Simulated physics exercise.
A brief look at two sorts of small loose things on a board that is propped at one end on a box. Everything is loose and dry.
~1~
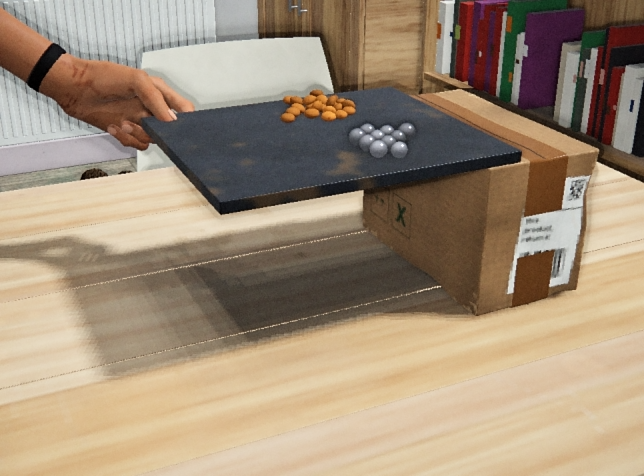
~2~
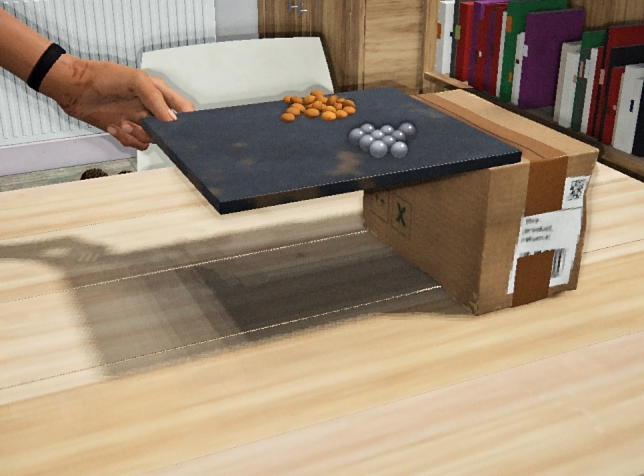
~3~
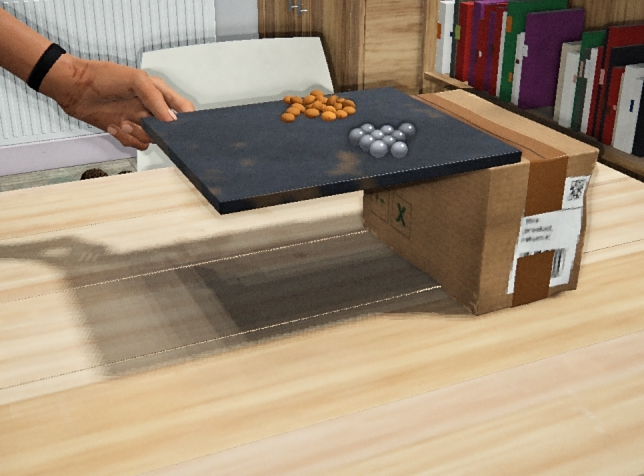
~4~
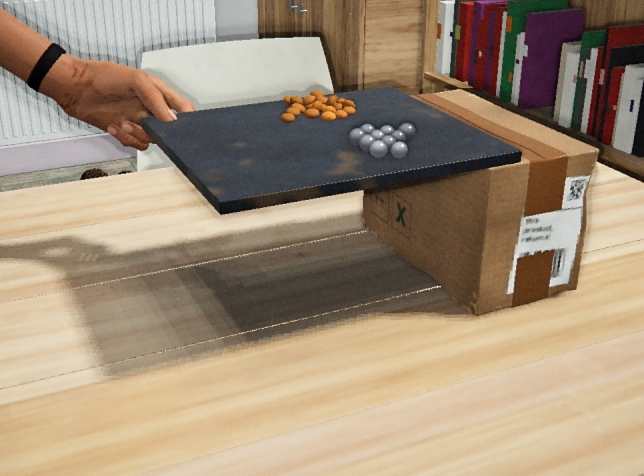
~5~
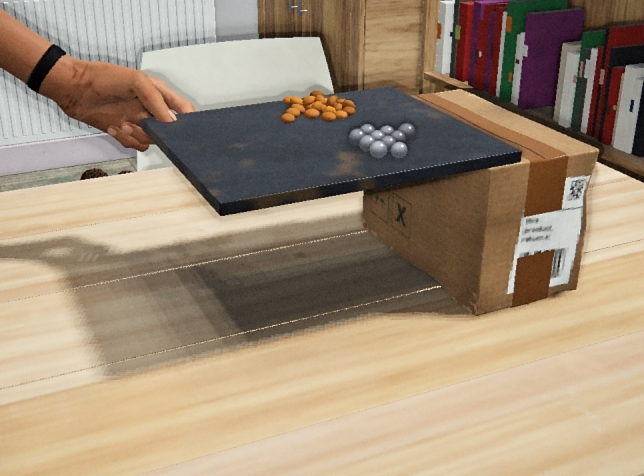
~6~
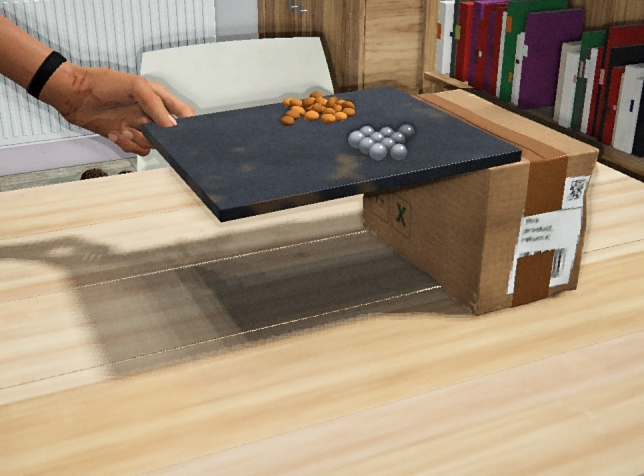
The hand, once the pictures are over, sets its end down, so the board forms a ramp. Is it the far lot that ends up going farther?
No, it is the near lot.
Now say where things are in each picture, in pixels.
The first frame shows held end of the board at (228, 202), level; box at (467, 192), tall, over half the board's length; near lot at (378, 138), a few steel balls; far lot at (322, 108), a few bits of cat kibble.
The second frame shows held end of the board at (228, 202), level; far lot at (322, 108).
The third frame shows held end of the board at (228, 202), level; near lot at (378, 138).
The fourth frame shows held end of the board at (228, 202), level; far lot at (322, 108).
The fifth frame shows held end of the board at (228, 204), level; near lot at (378, 138).
The sixth frame shows held end of the board at (228, 210), down by 1°; box at (467, 192); near lot at (377, 140), not moving; far lot at (322, 110), not moving.
Then, 0.54 s after the last picture, board sloping at 16°; near lot all still on the board; far lot all still on the board.
Then, 1.12 s after the last picture, board sloping at 32°; near lot mostly one to two board lengths out; far lot all still on the board.
Then, 1.81 s after the last picture, board resting at 38°; near lot mostly more than two board lengths out, about a quarter gone off the table; far lot mostly at the foot of the board.
At rest, board resting at 38°; near lot mostly more than two board lengths out, all gone off the table; far lot mostly at the foot of the board; the near lot has gone farther.
